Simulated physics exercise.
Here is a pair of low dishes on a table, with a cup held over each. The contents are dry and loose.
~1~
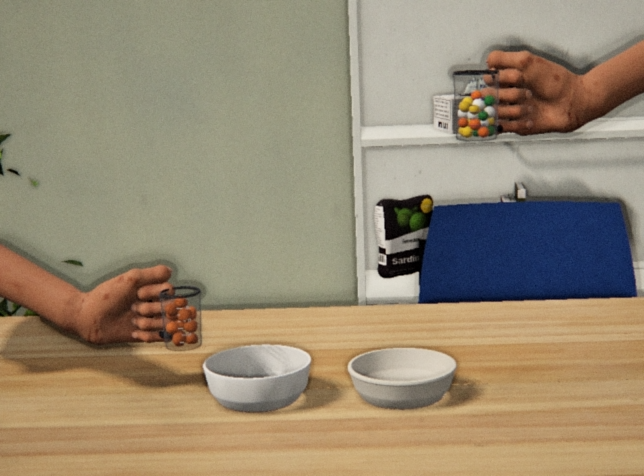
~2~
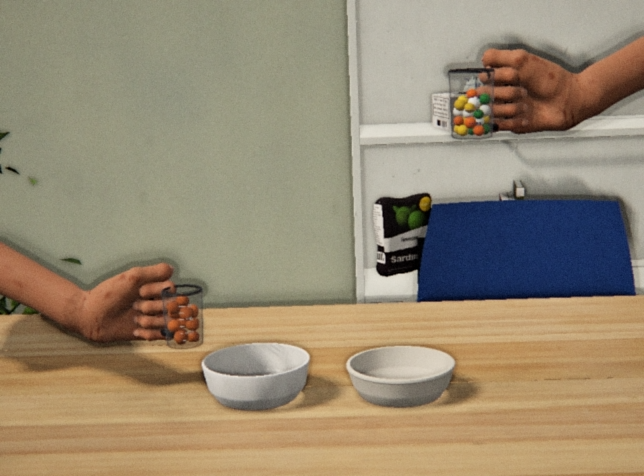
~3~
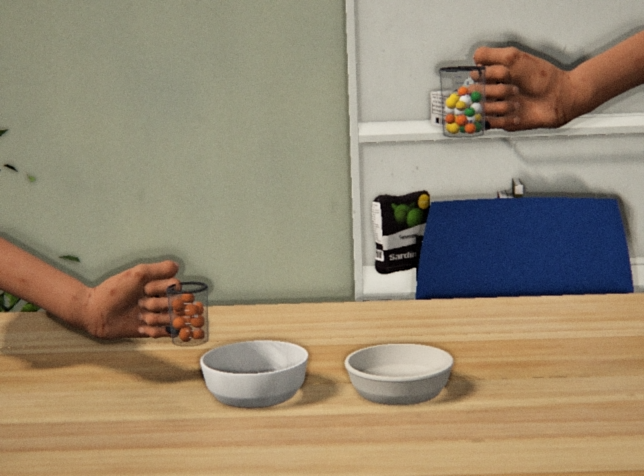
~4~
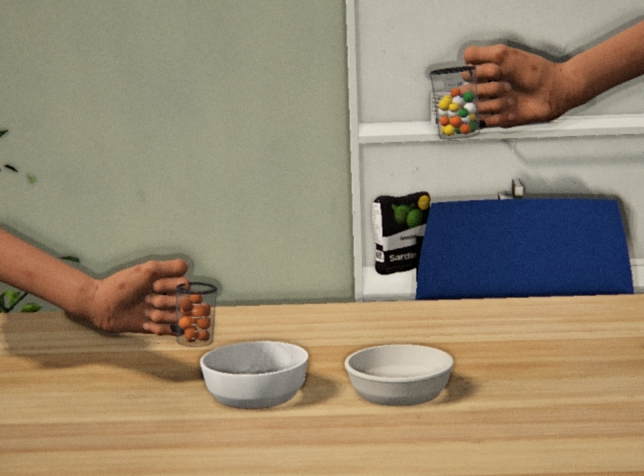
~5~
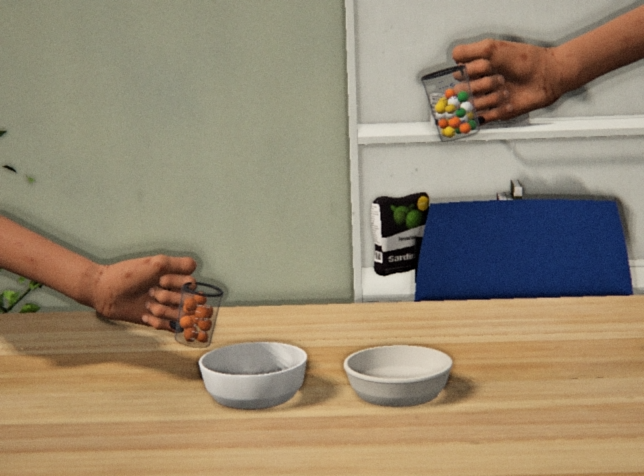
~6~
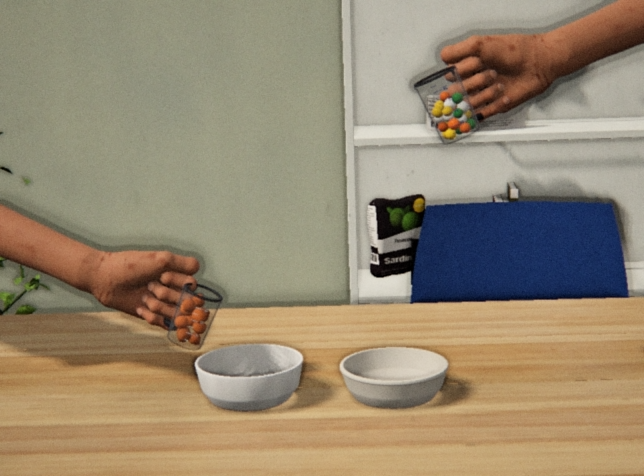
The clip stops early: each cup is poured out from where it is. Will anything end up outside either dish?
The left dish keeps them all and the right dish loses some pieces.
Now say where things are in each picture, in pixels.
The first picture shows left dish at (253, 383), empty; left cup at (182, 319), holding coated peanuts, just above its dish; right dish at (405, 386), empty; right cup at (476, 105), holding round plastic beads, high above its dish.
The second picture shows left cup at (184, 317), upright; right cup at (472, 104), upright.
The third picture shows left cup at (189, 314), upright; right cup at (463, 102), upright.
The fourth picture shows left cup at (196, 315), tipped 5°; right cup at (456, 103), tipped 5°.
The fifth picture shows left cup at (198, 315), tipped 14°; right cup at (452, 104), tipped 14°.
The sixth picture shows left dish at (245, 382); left cup at (194, 317), tipped 24°; right dish at (396, 385); right cup at (448, 106), tipped 24°.
Then, 0.32 s after the last picture, left, all still in the cup; right, all still in the cup.
Then, 0.73 s after the last picture, left, all still in the cup; right, all still in the cup.
Then, 1.17 s after the last picture, left, most still in the cup, about a quarter in the dish; right, about half still in the cup, a stray few in the dish, about half in the air.
By the end, left, all in the dish, none outside the dish; right, about half in the dish, about half outside the dish.
